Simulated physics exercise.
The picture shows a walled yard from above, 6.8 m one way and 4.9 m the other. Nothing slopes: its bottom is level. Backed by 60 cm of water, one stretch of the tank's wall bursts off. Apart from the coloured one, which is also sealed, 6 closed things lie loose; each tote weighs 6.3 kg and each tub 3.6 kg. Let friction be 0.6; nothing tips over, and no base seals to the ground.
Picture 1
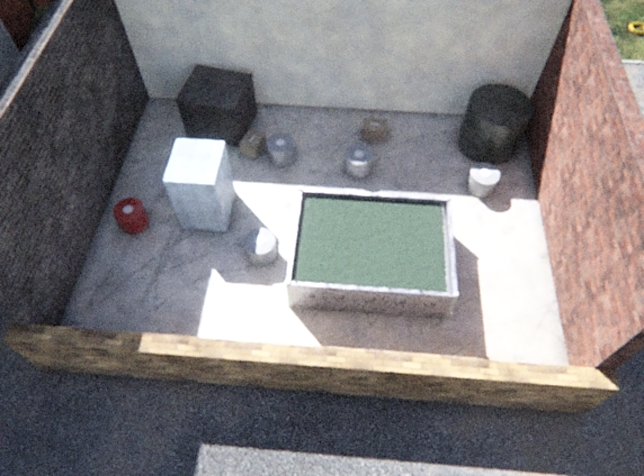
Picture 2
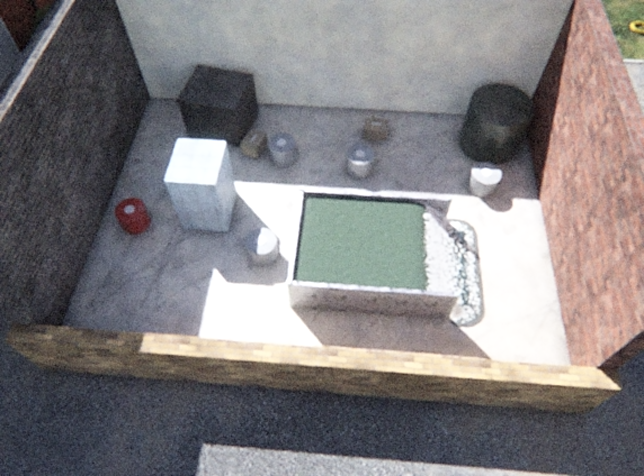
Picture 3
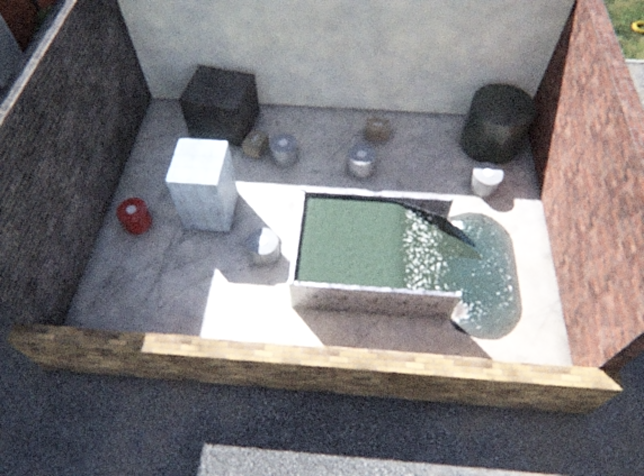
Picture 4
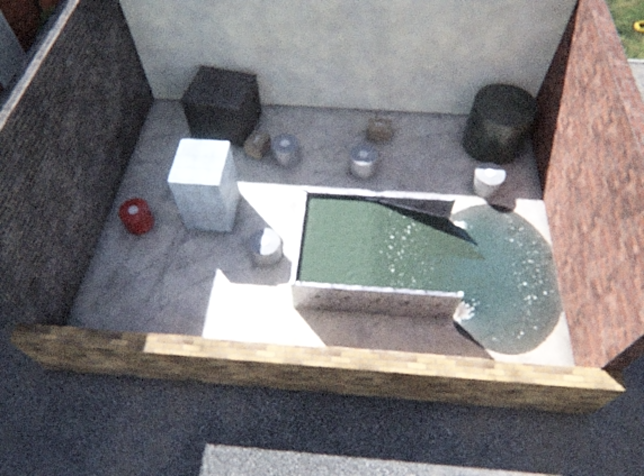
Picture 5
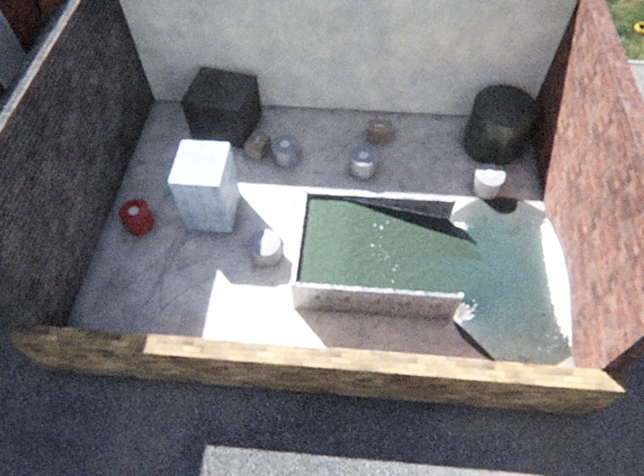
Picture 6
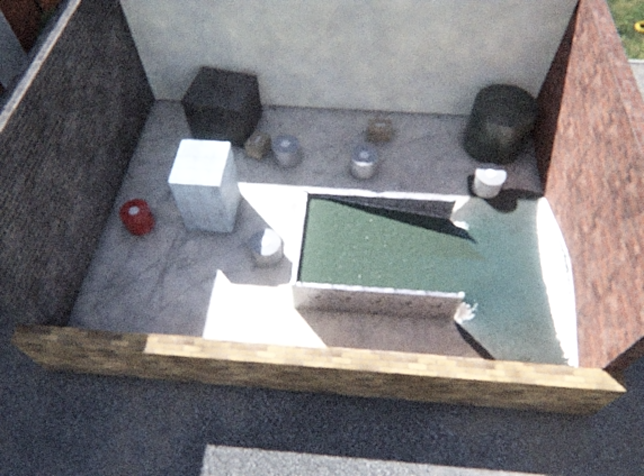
Green water pours from the tank's broken right side and spreads across the yard floor.
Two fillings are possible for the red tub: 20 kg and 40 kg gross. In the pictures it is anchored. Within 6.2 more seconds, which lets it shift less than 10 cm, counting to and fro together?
I'd wager even the lighter one passes.
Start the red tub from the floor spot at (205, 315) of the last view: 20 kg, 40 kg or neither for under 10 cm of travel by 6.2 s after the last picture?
Just the heavier one.
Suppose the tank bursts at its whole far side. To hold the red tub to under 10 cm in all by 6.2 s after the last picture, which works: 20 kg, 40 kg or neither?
Under that change, the lighter pick does it.
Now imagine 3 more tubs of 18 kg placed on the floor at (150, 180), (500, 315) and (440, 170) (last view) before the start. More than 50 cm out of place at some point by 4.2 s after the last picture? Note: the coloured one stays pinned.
One after another they come out within the mark, beyond the mark, beyond the mark.
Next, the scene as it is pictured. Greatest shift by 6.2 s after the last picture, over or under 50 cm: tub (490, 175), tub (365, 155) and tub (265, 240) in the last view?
Result, in sequence - exceeds the limit; exceeds the limit; within the limit.
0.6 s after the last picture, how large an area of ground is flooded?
About 8.0 m2.
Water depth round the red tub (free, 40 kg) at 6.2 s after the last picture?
8 cm, roughly.
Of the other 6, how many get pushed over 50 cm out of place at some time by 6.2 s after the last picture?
It works out to 5.
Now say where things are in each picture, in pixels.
The first frame shows the red tub at (128, 210) rests on the ground; 3.2 m2 under water; 0 of 7 have shifted.
The second frame shows the red tub at (130, 210) rests on the ground; 4.1 m2 under water; 0 of 7 have shifted.
The third frame shows the red tub at (131, 210), on the bottom; water covers 5.0 m2; 0 of 7 have shifted.
The fourth frame shows the red tub at (133, 210) rests on the ground; water covers 6.3 m2; 0 of 7 have shifted.
The fifth frame shows the red tub at (134, 211), on the bottom; water covers 7.1 m2; 0 of 7 have shifted.
The sixth frame shows the red tub at (134, 211) rests on the ground; water covers 7.5 m2; 0 of 7 have shifted.
Then, 0.6 s after the last picture the red tub would be 0 cm from its start with 20 kg and 0 cm from its start with 40 kg; 0 cm of water round it then.
Then, 2.3 s after the last picture the red tub would be 0 cm from its start with 20 kg and 0 cm from its start with 40 kg; 0 cm of water round it then.
Then, 4.2 s after the last picture the red tub would be 0 cm from its start with 20 kg and 0 cm from its start with 40 kg; 3 cm of water round it then.
Then, 6.2 s after the last picture the red tub would be 0 cm from its start with 20 kg and 0 cm from its start with 40 kg; 8 cm of water round it then.
